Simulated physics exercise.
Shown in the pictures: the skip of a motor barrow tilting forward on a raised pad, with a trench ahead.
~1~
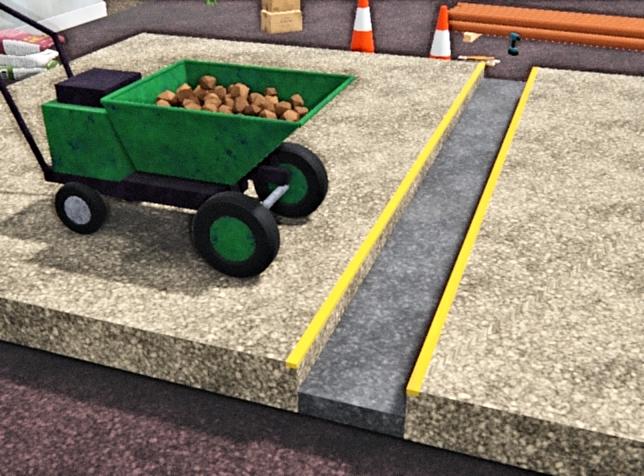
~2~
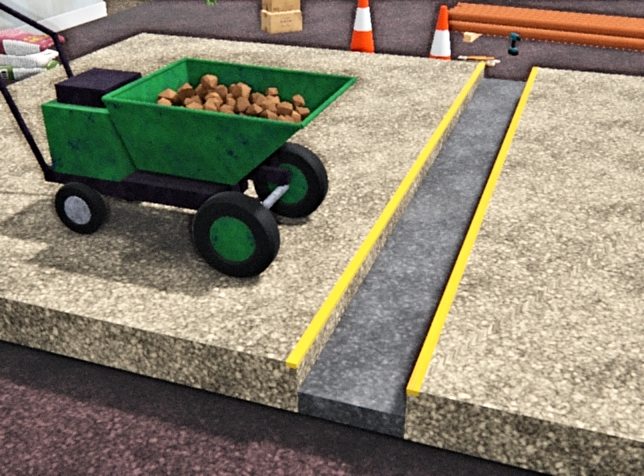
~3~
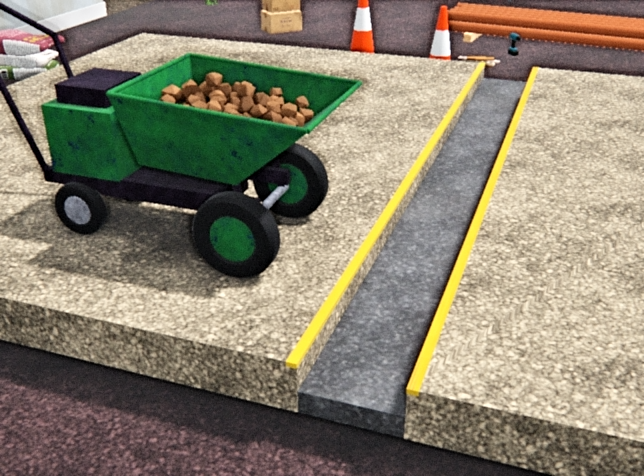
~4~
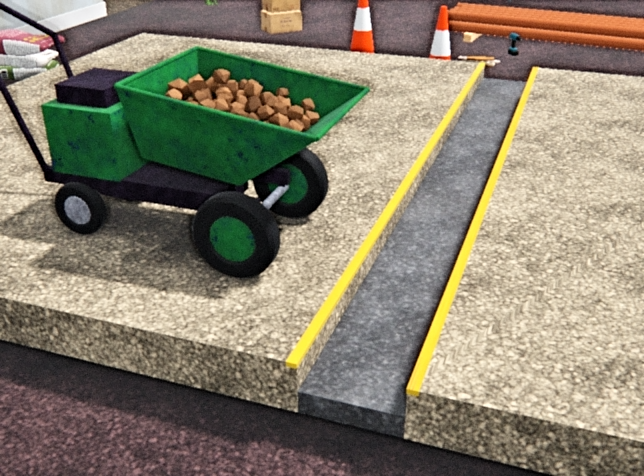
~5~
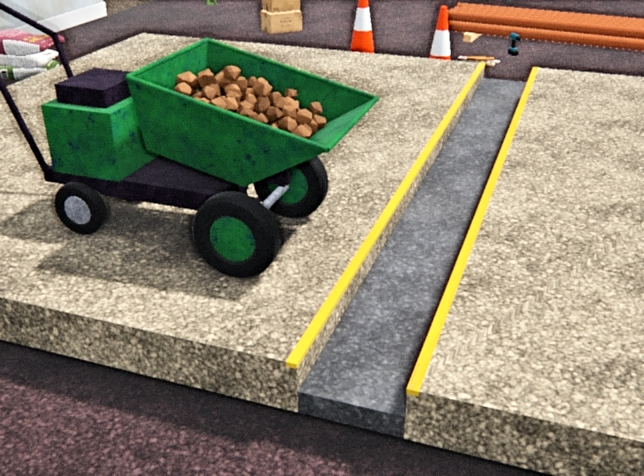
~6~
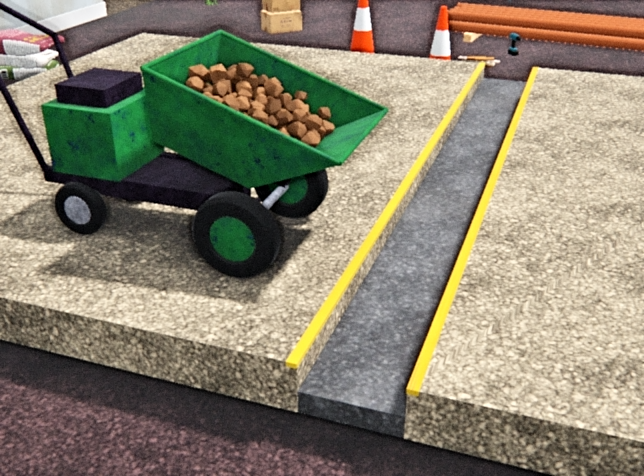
The video shows a green motor barrow loaded with brown clods standing on a raised pad beside a shallow, yellow-edged trench. Its skip starts level, then gradually tilts forward to the right, its rear rising while the wheels stay still.
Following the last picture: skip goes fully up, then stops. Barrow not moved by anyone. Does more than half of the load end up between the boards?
The trench is going to be left with upwards of half the load.
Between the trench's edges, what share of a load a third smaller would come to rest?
Share: Approx. 80 %.
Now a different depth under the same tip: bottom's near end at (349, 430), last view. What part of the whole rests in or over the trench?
The share would be close to 100 percent.
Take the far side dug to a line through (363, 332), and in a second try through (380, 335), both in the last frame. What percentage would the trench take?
About 0 and 10 per cent.
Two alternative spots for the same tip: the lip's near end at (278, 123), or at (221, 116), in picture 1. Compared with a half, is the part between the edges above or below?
First the larger part, then the larger part.
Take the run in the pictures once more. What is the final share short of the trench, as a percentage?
Result: Some 0 % of the load.
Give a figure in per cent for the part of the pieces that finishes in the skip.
Estimate: 20 %, roughly.
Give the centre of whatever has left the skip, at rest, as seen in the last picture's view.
Last view, centre at rest - approx. (424, 283).
Soon, skip tipped steeply; all in the skip.
A while on, skip tipped right over; about two thirds in the skip; about a third in or heaped over the trench; a stray few beyond it.
Towards the end, skip tipped right over; about a quarter in the skip; about two thirds in or heaped over the trench; a small part beyond it.
Finally, skip tipped right over; about a quarter in the skip; about two thirds in or heaped over the trench; a small part beyond it.
